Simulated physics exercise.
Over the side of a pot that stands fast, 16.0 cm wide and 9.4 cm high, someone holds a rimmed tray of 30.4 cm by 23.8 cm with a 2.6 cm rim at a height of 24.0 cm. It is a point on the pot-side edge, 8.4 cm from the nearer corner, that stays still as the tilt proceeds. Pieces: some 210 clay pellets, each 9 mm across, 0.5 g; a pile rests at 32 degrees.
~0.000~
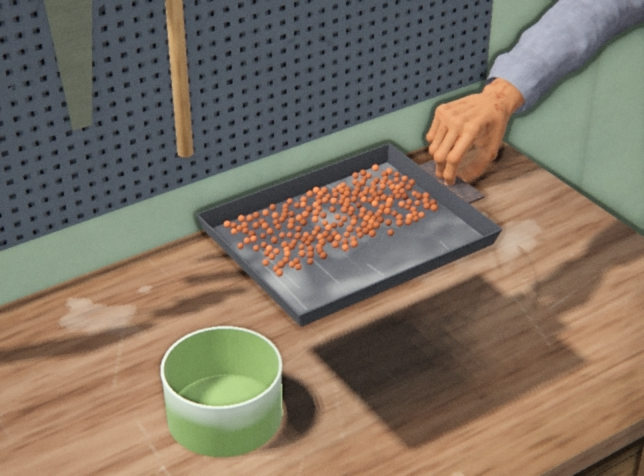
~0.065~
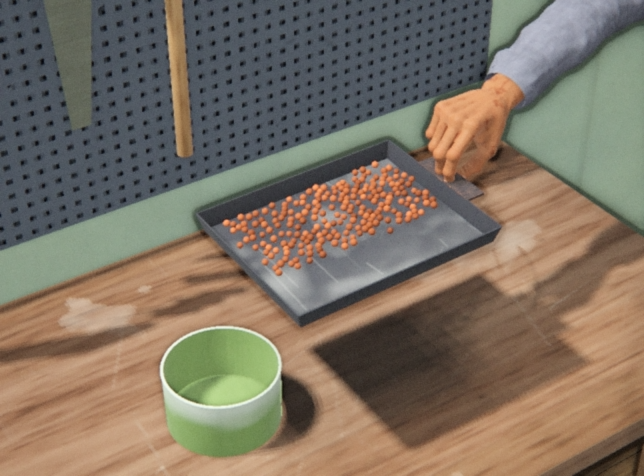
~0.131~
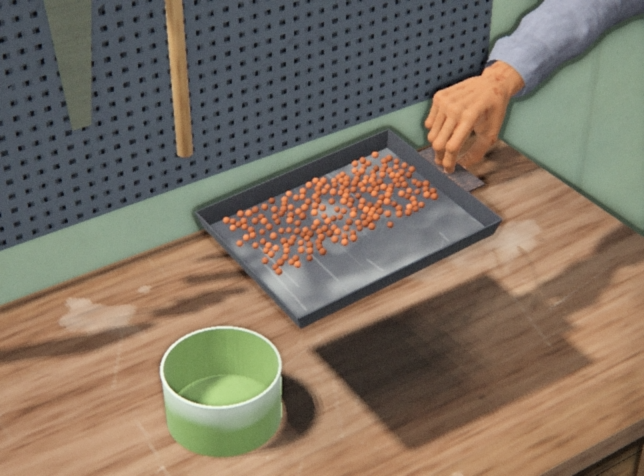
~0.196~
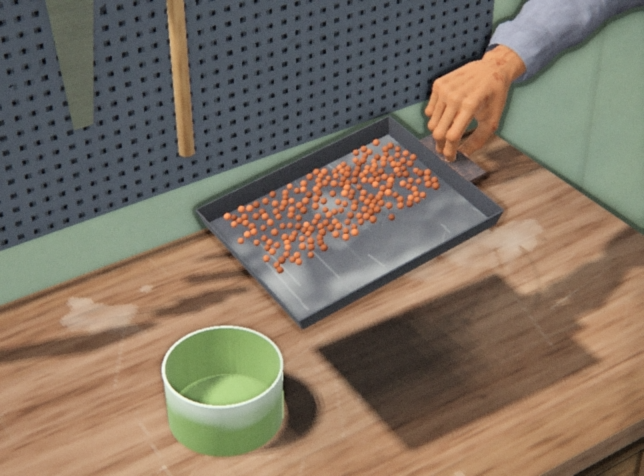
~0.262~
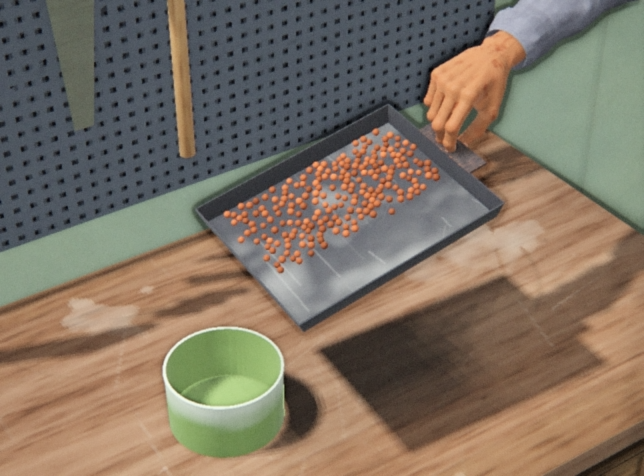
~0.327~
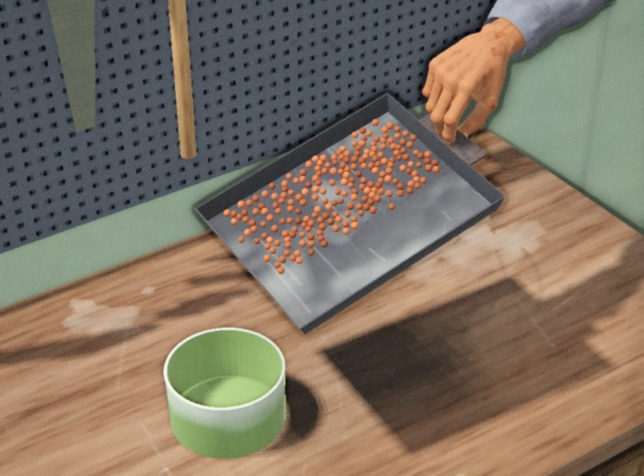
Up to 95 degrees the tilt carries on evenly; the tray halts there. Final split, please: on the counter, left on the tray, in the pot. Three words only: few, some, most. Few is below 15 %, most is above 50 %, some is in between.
Counter - most, tray - few, pot - few.
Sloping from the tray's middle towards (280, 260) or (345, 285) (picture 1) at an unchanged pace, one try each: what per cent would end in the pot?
65 and 0 %.
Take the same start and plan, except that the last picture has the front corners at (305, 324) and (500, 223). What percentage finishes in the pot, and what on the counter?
The pot gets 0 and the counter 100.
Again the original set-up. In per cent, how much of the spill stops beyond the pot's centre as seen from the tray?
About 60 %.
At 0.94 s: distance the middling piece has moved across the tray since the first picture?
It has moved some 17 cm from its start.
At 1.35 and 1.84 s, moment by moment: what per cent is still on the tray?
About 80, 20.
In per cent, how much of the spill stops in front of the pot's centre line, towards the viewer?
About 100 percent of the spill.
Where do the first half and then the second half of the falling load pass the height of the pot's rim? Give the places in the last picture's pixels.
At about (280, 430), then at (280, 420).
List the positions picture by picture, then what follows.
The first picture shows tray tilt 0 degrees, front corners at (301, 310) and (495, 228); middle of the pieces at (338, 217); pot at (222, 366).
The second picture shows tray tilt 1 degrees, front corners at (300, 311) and (494, 226); middle of the pieces at (337, 215).
The third picture shows tray tilt 4 degrees, front corners at (300, 313) and (495, 218), lowest corner left front; middle of the pieces at (337, 209).
The fourth picture shows tray tilt 8 degrees, front corners at (301, 315) and (496, 209), lowest corner left front; middle of the pieces at (338, 202).
The fifth picture shows tray tilt 12 degrees, front corners at (301, 318) and (496, 202), lowest corner left front; middle of the pieces at (338, 197).
The sixth picture shows tray tilt 16 degrees, front corners at (302, 321) and (497, 196), lowest corner left front; middle of the pieces at (338, 192); pot at (225, 367). The tray's pace is about 60 degrees a second.
After 0.94 s, tilt 53 degrees; the tray holds 100 %, the pot 0 %.
After 1.35 s, tilt 78 degrees; the tray holds 80 %, the pot 0 %.
Then, at 1.84 s, tilt 95 degrees; the tray holds 20 %, the pot 0 %.
By 2.8 s all is still; counter 95 %, tray 0 %, pot 5 %.
